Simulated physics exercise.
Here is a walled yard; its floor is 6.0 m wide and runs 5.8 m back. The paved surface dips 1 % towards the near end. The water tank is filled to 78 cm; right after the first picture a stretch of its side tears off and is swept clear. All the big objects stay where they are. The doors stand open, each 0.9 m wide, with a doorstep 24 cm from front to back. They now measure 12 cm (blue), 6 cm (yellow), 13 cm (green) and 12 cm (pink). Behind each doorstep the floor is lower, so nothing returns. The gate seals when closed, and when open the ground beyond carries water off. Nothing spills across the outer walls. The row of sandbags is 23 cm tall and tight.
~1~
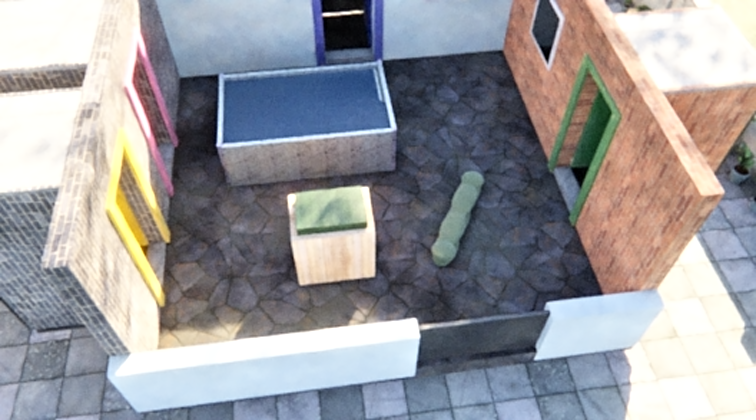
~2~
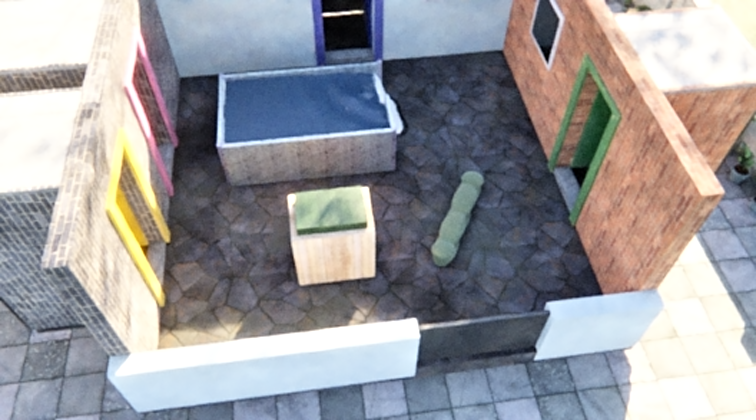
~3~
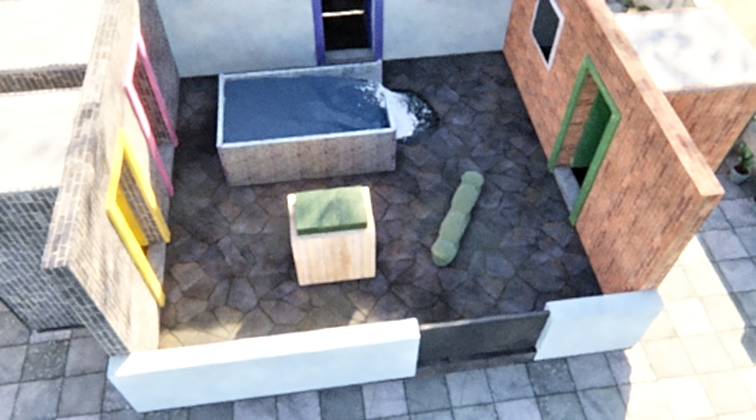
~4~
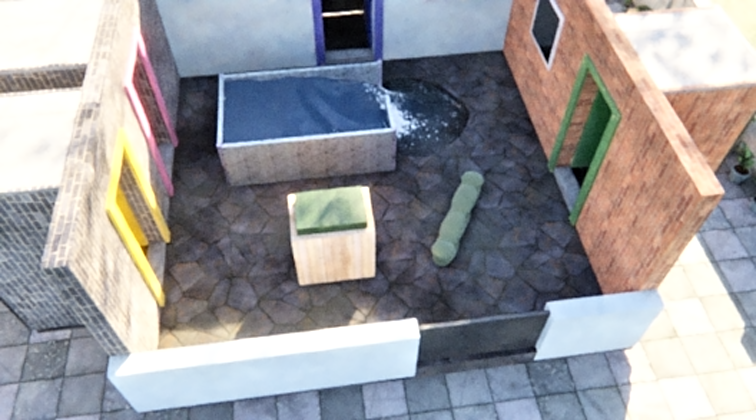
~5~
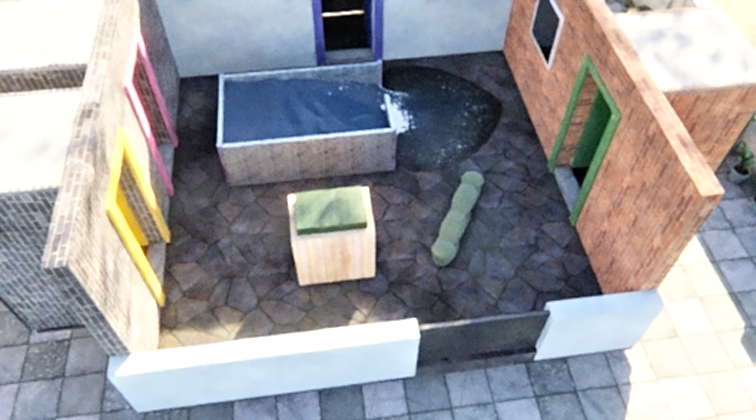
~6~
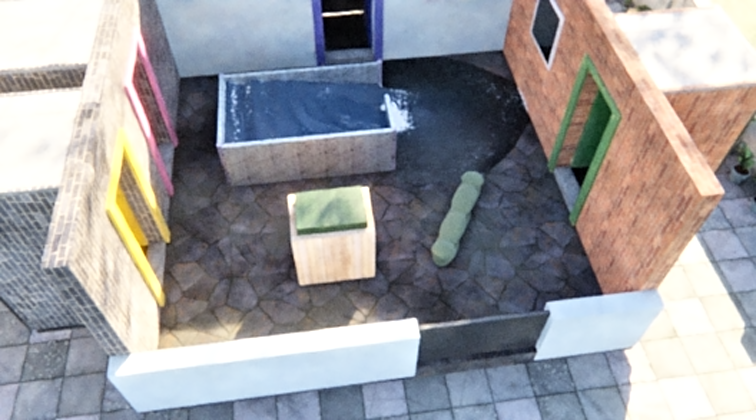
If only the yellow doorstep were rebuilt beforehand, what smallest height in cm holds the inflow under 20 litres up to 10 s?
Some 7 cm above the ground.
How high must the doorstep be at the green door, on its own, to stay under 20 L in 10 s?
Roughly 10.0 cm at green.
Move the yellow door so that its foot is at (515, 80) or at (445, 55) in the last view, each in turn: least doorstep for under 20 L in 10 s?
Roughly 31 and 23 cm.
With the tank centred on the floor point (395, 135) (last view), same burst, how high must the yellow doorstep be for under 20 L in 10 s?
Some 10.5 cm.
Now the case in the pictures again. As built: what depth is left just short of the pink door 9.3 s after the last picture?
Roughly 14.5 cm deep.
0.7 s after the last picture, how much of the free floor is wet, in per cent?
About 25 per cent.
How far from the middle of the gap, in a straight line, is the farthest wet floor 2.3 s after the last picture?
Roughly 5.0 m.
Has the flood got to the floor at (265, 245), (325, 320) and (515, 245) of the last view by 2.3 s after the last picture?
In that order: Not reached, not reached, wet.
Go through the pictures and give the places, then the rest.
Still water, 78 cm deep, in the water tank at (305, 106); the yellow door at (143, 226) is dry, in the first frame.
The gap is at (381, 104), the front 0.3 m out at (404, 129); the back of the water tank holds 78 cm, in the second frame.
The gap is at (381, 107), the front 0.9 m out at (434, 123); the back of the water tank holds 78 cm, in the third frame.
Water pours out at (381, 108) and has run 1.4 m, to (464, 115); about 8 cm deep outside, 78 cm at the back, in the fourth frame.
The gap is at (381, 108), the front 2.0 m out at (497, 110); the back of the water tank holds 78 cm, in the fifth frame.
Water pours out at (381, 108) and has run 2.5 m, to (515, 87); about 4 cm deep outside, 73 cm at the back; the yellow door at (143, 226), 4.3 m from the gap, is still 3.8 m from the nearest water, in the sixth frame.
Then, 0.7 s after the last picture water covers 25 % of the floor, deepest (50 cm) near (501, 51); it has not reached the yellow door.
Then, 2.3 s after the last picture water covers 40 % of the floor, deepest (30 cm) near (515, 111); it has not reached the yellow door.
Then, 9.3 s after the last picture water covers 95 % of the floor, deepest (17 cm) near (156, 383); 10 cm at the yellow door, 29 litres in over its 6 cm doorstep.
At the yellow door as built, the water peaked near 11 cm, 7.9 s after the last picture.
Run again over the same 10 s with other heights there, 29 litres in over 6 cm, 13 litres over 8 cm. The limit of 20 litres is kept from about 7 cm up.
